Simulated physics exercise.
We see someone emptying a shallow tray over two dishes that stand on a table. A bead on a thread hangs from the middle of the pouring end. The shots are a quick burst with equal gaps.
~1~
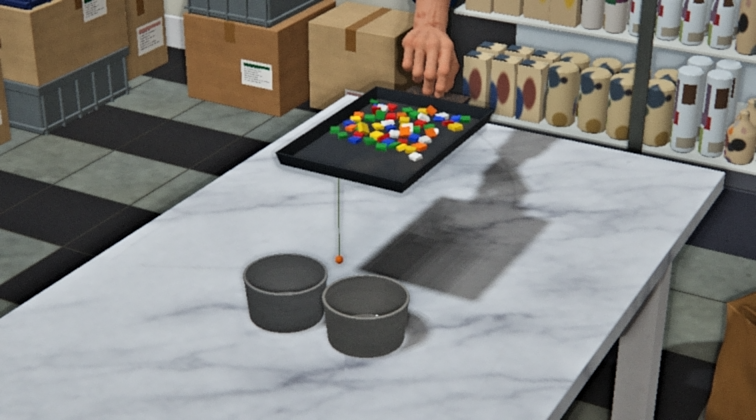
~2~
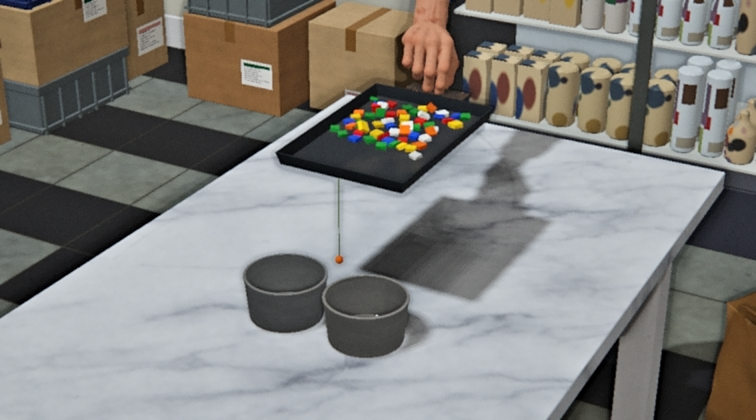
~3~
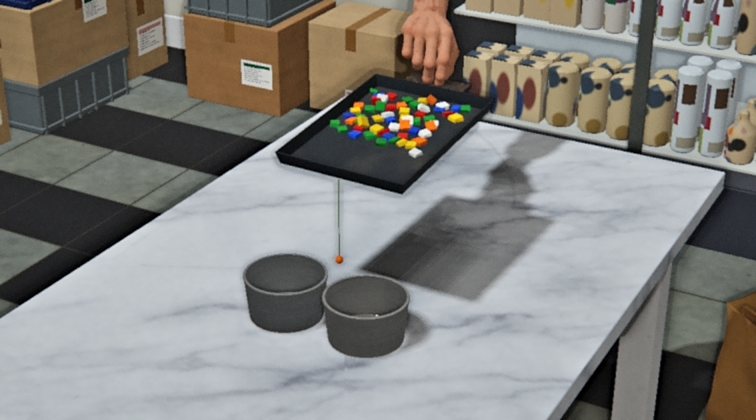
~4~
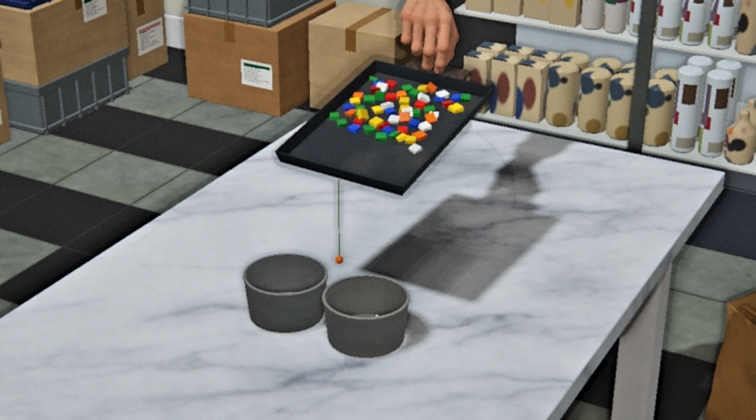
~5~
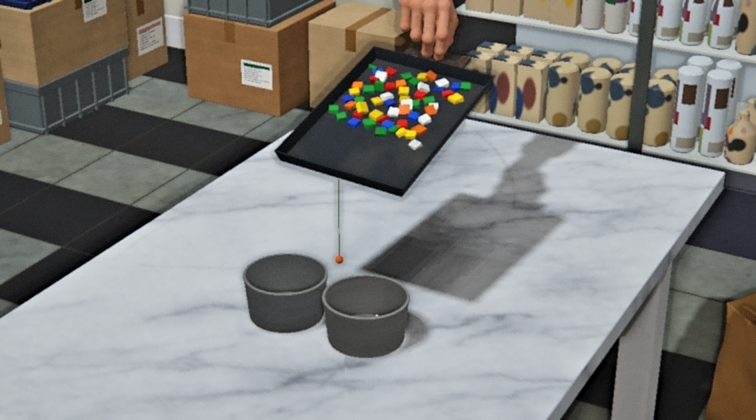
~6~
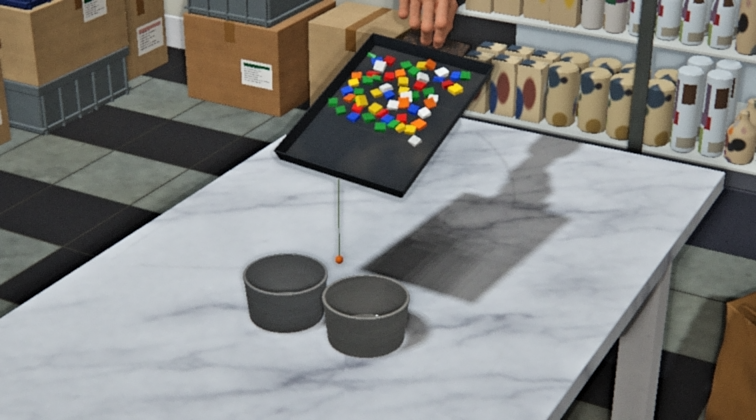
A hand tilts a black tray of colourful tiles steadily steeper above two dark dishes.
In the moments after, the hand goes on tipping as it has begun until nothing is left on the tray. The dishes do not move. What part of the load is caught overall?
The two hold over half of the load.
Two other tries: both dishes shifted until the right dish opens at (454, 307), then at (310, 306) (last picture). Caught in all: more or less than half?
The first try: More than half. The second: Below a half.
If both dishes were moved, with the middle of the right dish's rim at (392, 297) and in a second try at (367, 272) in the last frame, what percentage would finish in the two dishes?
Roughly 80 per cent, and 20 per cent.
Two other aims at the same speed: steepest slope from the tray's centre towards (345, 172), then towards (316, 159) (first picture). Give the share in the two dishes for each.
In turn 90 and 70 in a hundred.
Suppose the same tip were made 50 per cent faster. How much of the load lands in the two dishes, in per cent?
It comes to 70 per cent or so.
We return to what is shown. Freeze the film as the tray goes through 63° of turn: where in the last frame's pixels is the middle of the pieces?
Roughly at (369, 177).
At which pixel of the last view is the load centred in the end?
Around (363, 332).
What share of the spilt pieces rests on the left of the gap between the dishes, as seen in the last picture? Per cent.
Some 60 per cent.
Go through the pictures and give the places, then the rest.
The first frame shows corners of the pouring end near (280, 152) and (402, 180), level; middle of the load near (405, 126), mosaic tiles; left dish near (264, 308); right dish near (345, 332); bead on its thread near (339, 260).
The second frame shows corners of the pouring end near (280, 152) and (402, 181), level; middle of the load near (405, 124).
The third frame shows corners of the pouring end near (280, 151) and (402, 182), tipped barely, lowest at the right corner; middle of the load near (405, 118).
The fourth frame shows corners of the pouring end near (280, 150) and (401, 184), tipped a little, lowest at the right corner; middle of the load near (405, 109).
The fifth frame shows corners of the pouring end near (279, 150) and (401, 186), tipped a little, lowest at the right corner; middle of the load near (404, 100).
The sixth frame shows corners of the pouring end near (279, 149) and (401, 188), tipped clearly, lowest at the right corner; middle of the load near (404, 91), only a few on the move; left dish near (264, 308); right dish near (345, 332).
Shortly afterwards, tray tipped steeply; all but a few on the tray; a little in the air.
Next, tray tipped past a quarter turn; near half on the tray; near a third in the right dish; only a few in the left dish; a little outside both; a little in the air.
Some moments later, tray tipped past a quarter turn; near two thirds in the right dish; a little in the left dish; near a quarter outside both.
In the end, tray tipped past a quarter turn; near two thirds in the right dish; a little in the left dish; near a quarter outside both.
